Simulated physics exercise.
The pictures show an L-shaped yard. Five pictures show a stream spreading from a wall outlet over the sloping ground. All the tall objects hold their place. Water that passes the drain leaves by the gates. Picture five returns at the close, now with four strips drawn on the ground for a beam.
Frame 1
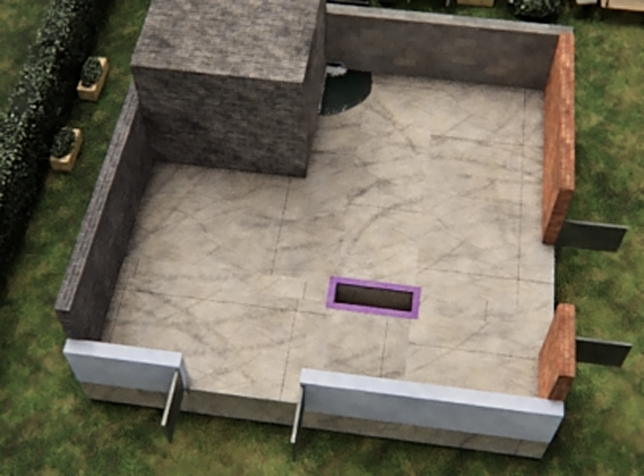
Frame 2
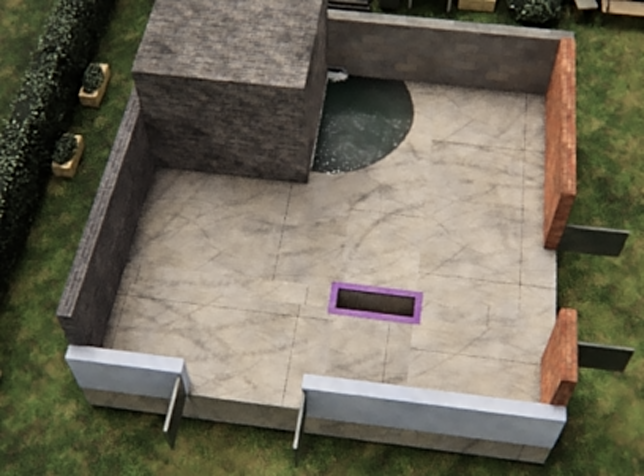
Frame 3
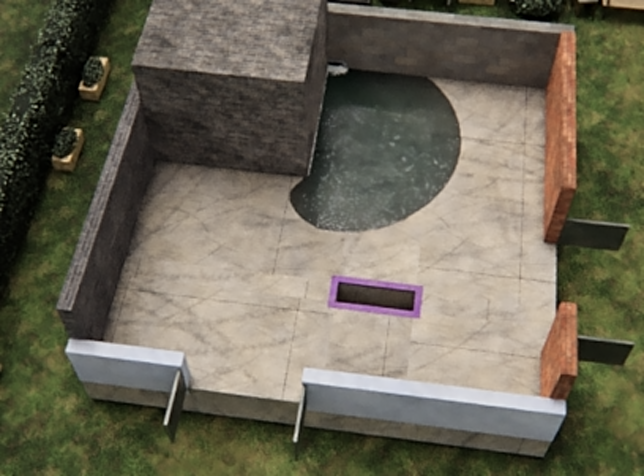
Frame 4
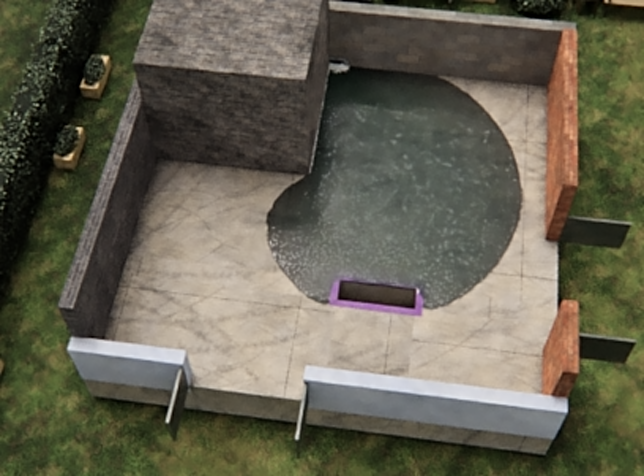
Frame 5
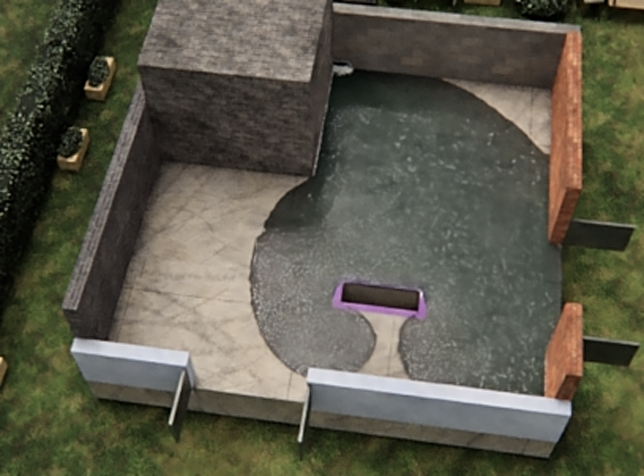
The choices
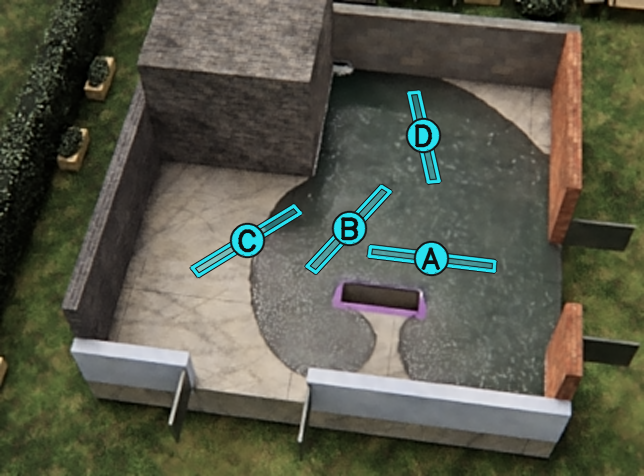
The clip opens on a walled, L-shaped yard with a small puddle of dark water beside the block at the back. The water spreads outward across the pale floor, reaching the purple-edged drain, then wraps around it, leaving a dry strip just below, and touches the front and right walls.
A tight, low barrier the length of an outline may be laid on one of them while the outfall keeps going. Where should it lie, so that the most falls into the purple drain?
Use spot D.
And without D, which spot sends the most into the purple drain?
Here it is spot C.
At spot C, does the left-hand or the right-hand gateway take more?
The right gate.
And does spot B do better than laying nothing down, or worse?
Spot B is worse.
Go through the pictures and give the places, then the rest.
In the first picture, outfall at (334, 65); purple drain at (374, 298); open gate at (540, 296); open gate at (246, 383); front seen at (336, 107), 2 % of the ground wet; purple drain still dry.
In the second picture, front seen at (322, 168), 9 % of the ground wet; purple drain still dry.
In the third picture, front seen at (378, 224), 21 % of the ground wet; purple drain still dry.
In the fourth picture, front seen at (465, 290), 40 % of the ground wet; purple drain taking water.
In the fifth picture, front seen at (545, 358), 60 % of the ground wet; purple drain taking water.
On the marked copy, A from (369, 251) to (494, 266); B from (311, 269) to (385, 189); C from (195, 271) to (297, 209); D from (413, 92) to (433, 181).
With A, about 14 % of the stream goes into the purple drain, about 81 % out by the gates.
With B, about 17 % of the stream goes into the purple drain, about 82 % out by the gates.
With C, about 38 % of the stream goes into the purple drain, about 61 % out by the gates.
With D, about 50 % of the stream goes into the purple drain, about 49 % out by the gates.
